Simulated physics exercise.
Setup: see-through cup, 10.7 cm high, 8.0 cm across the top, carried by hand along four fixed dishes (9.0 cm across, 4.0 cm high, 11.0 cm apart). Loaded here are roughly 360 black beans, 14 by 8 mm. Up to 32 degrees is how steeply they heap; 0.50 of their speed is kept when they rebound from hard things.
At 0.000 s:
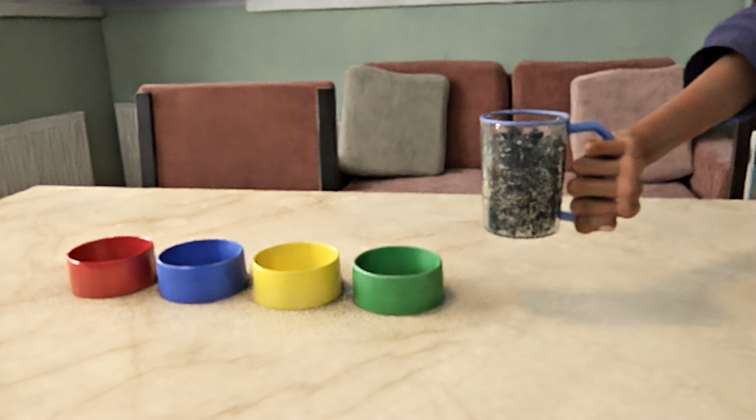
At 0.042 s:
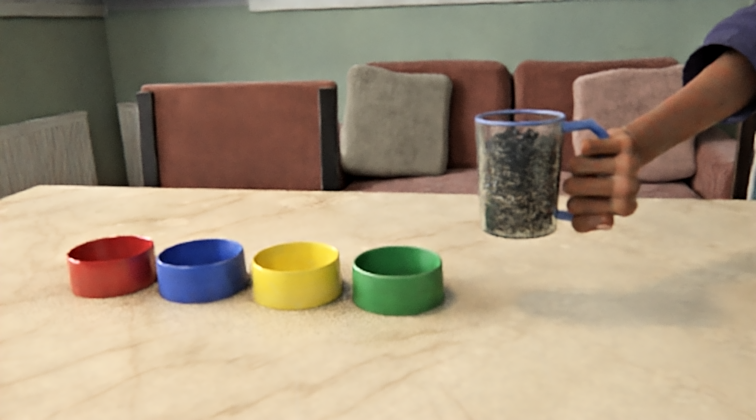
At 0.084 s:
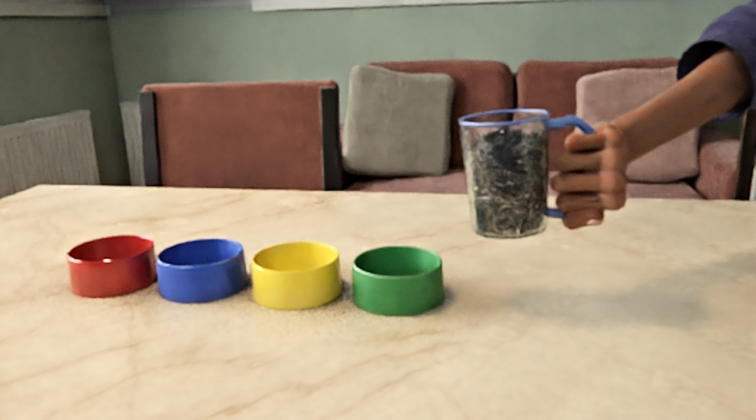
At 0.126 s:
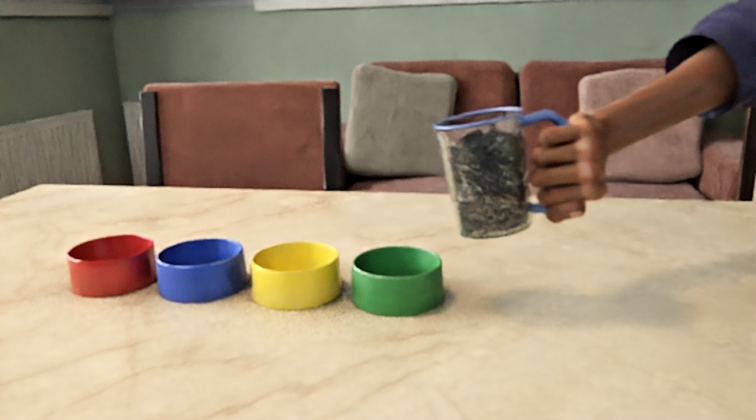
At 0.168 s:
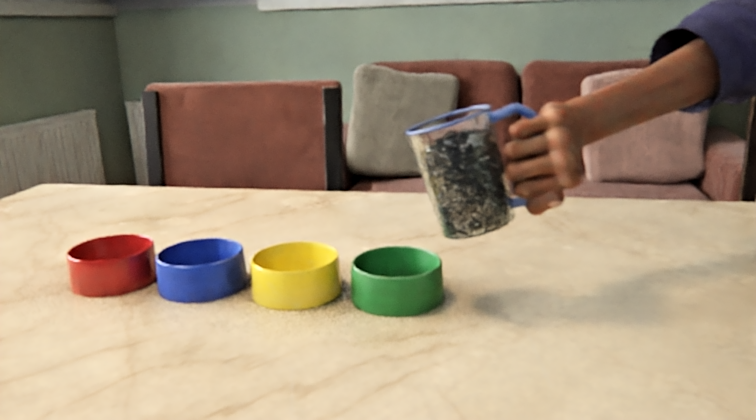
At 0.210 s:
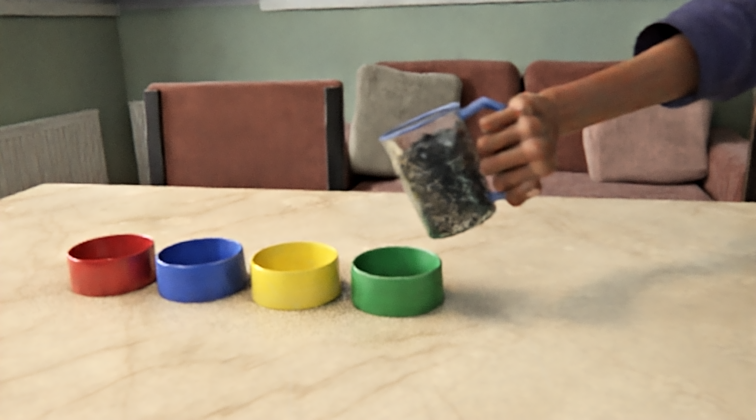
A see-through cup of dark pieces, held by a hand on its blue handle, moved left above a pale table and leaned leftward toward four small dishes, red, blue, yellow and green.
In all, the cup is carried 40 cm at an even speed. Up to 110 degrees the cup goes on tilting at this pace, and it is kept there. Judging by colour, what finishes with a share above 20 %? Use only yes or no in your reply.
Red: Yes; blue: No; green: No; yellow: No; counter: Yes.
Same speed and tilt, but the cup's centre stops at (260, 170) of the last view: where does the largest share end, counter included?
Result: Largest portion at blue.
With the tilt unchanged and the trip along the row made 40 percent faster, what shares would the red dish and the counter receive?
Then the red dish gets 60 and the counter 40.
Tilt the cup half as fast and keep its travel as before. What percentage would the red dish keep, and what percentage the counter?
Red 80; counter 20.
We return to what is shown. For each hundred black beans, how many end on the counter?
I'd reckon around 45 per cent.
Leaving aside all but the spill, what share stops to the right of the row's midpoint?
The answer is some 0 per cent.
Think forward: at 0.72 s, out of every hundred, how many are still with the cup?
About 95 per cent.
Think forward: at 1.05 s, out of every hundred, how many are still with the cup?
About 15 percent of the load.
After 0.52 s, tilt 71 degrees; cup holds 100 %.
After 0.72 s, tilt 102 degrees; cup holds 95 %.
After 1.05 s, tilt 110 degrees; cup holds 15 %, red 45 %.
At rest (2.3 s), red 55 %, blue 0 %, green 0 %, yellow 0 %, counter 45 %.
